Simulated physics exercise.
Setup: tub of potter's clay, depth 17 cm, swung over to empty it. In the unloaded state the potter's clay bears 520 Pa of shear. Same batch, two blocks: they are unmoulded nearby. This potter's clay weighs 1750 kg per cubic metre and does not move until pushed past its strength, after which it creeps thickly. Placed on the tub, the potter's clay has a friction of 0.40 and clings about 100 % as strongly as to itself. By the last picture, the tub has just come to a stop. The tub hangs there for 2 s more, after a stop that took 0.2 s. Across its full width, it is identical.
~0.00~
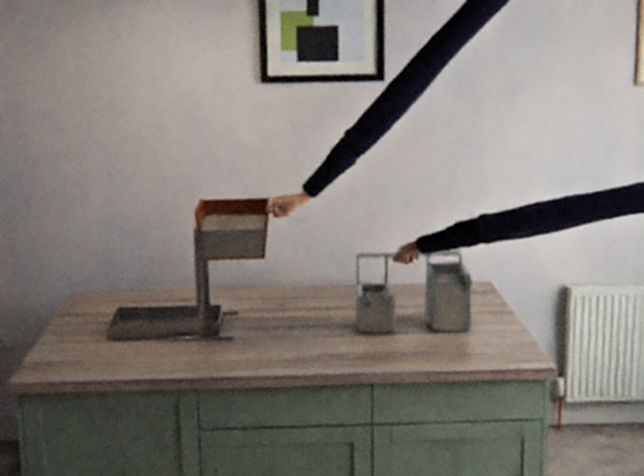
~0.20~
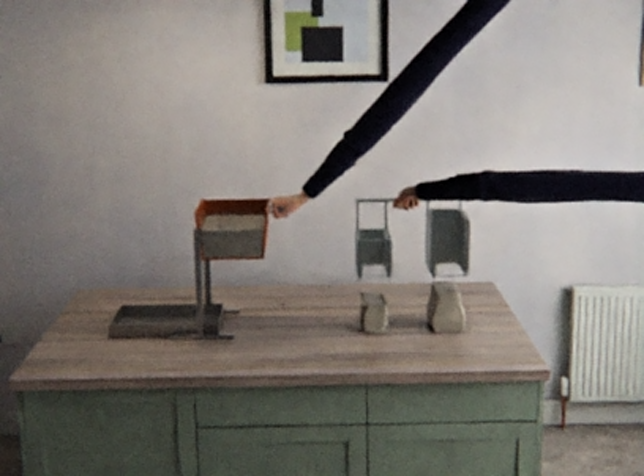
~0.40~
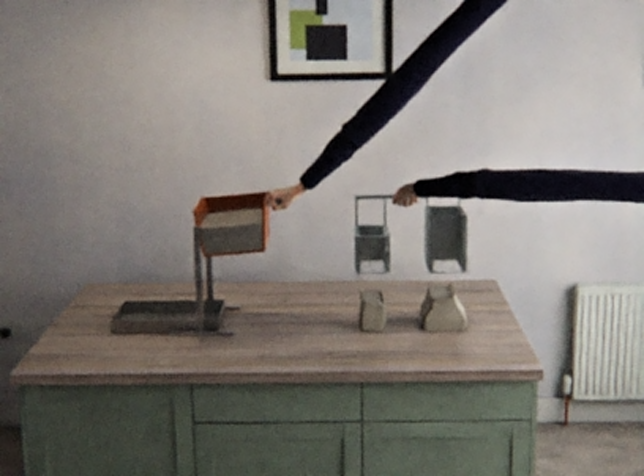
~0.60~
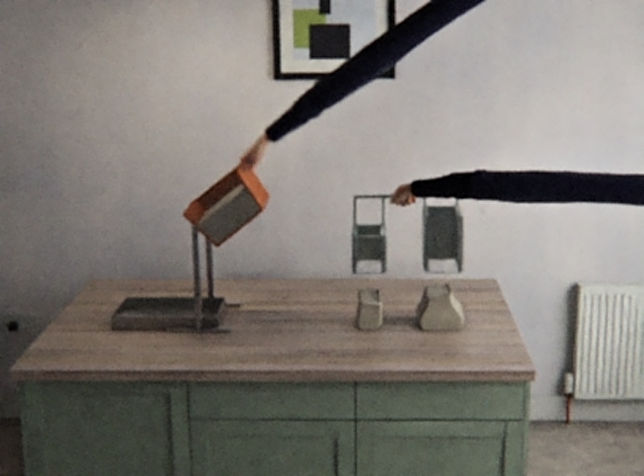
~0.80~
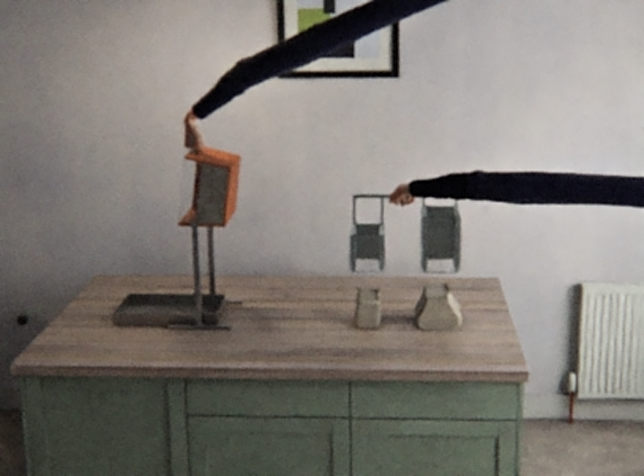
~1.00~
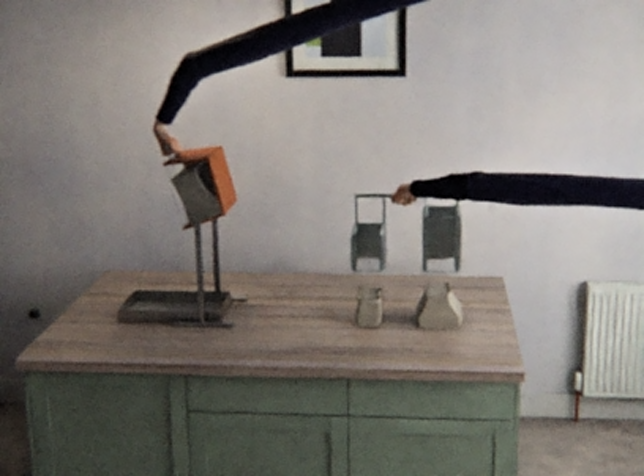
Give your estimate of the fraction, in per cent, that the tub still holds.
The tub still holds about 37 per cent.
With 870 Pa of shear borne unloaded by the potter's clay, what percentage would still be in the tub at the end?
Then roughly 20 %.
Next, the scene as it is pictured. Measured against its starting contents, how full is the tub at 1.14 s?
Some 50 per cent.
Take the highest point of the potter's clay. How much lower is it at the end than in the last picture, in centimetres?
Roughly 0 cm.
After 1.14 s, the tub is at 104 degrees and holds 52 %.
After 1.31 s, the tub is at 104 degrees and holds 38 %.
After 1.48 s, the tub is at 104 degrees and holds 37 %.
After 1.65 s, the tub is at 104 degrees and holds 37 %.
After 3.00 s, the tub is at 104 degrees and holds 37 %.
